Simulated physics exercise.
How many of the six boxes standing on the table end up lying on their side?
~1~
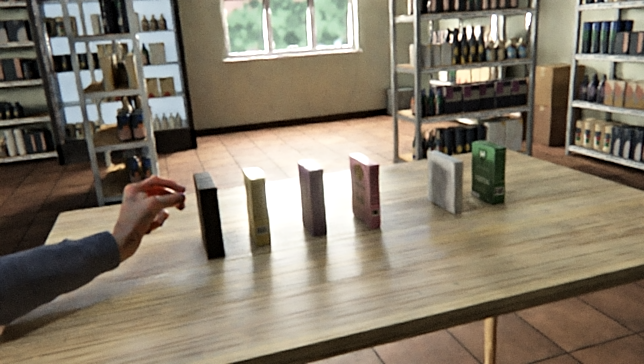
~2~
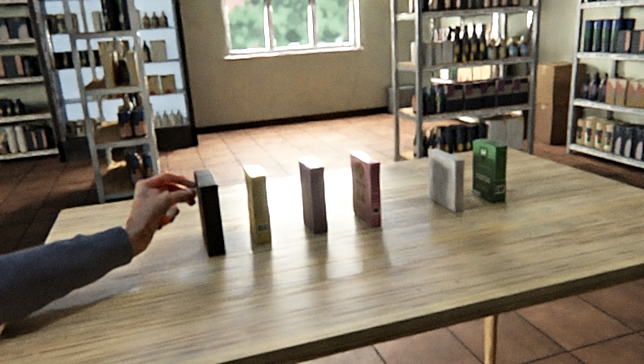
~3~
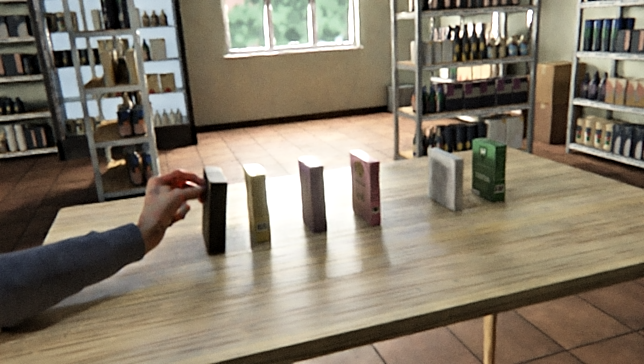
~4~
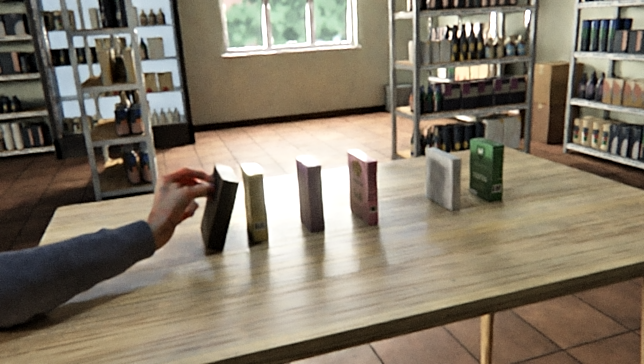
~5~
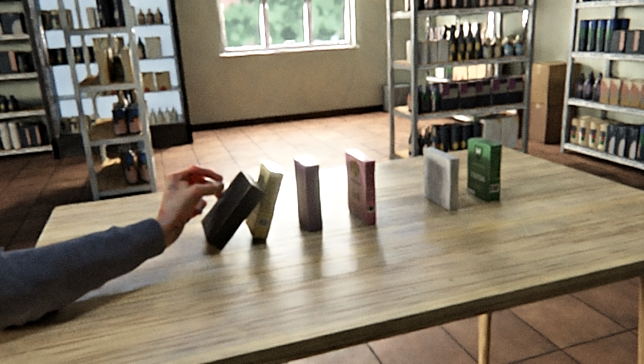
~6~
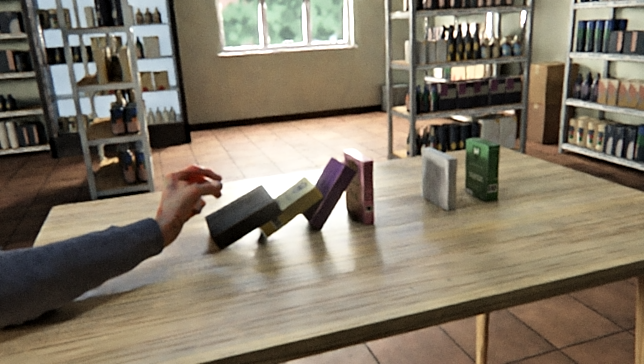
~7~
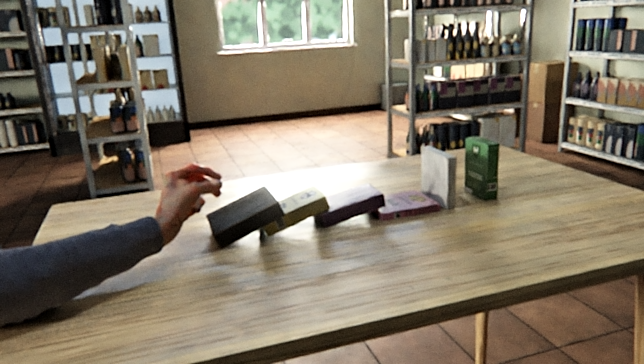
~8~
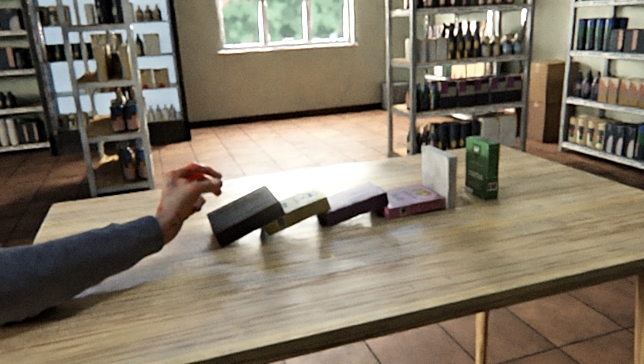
Four of them end up on their side, namely the black block, the yellow packet, the purple board and the pink packet.
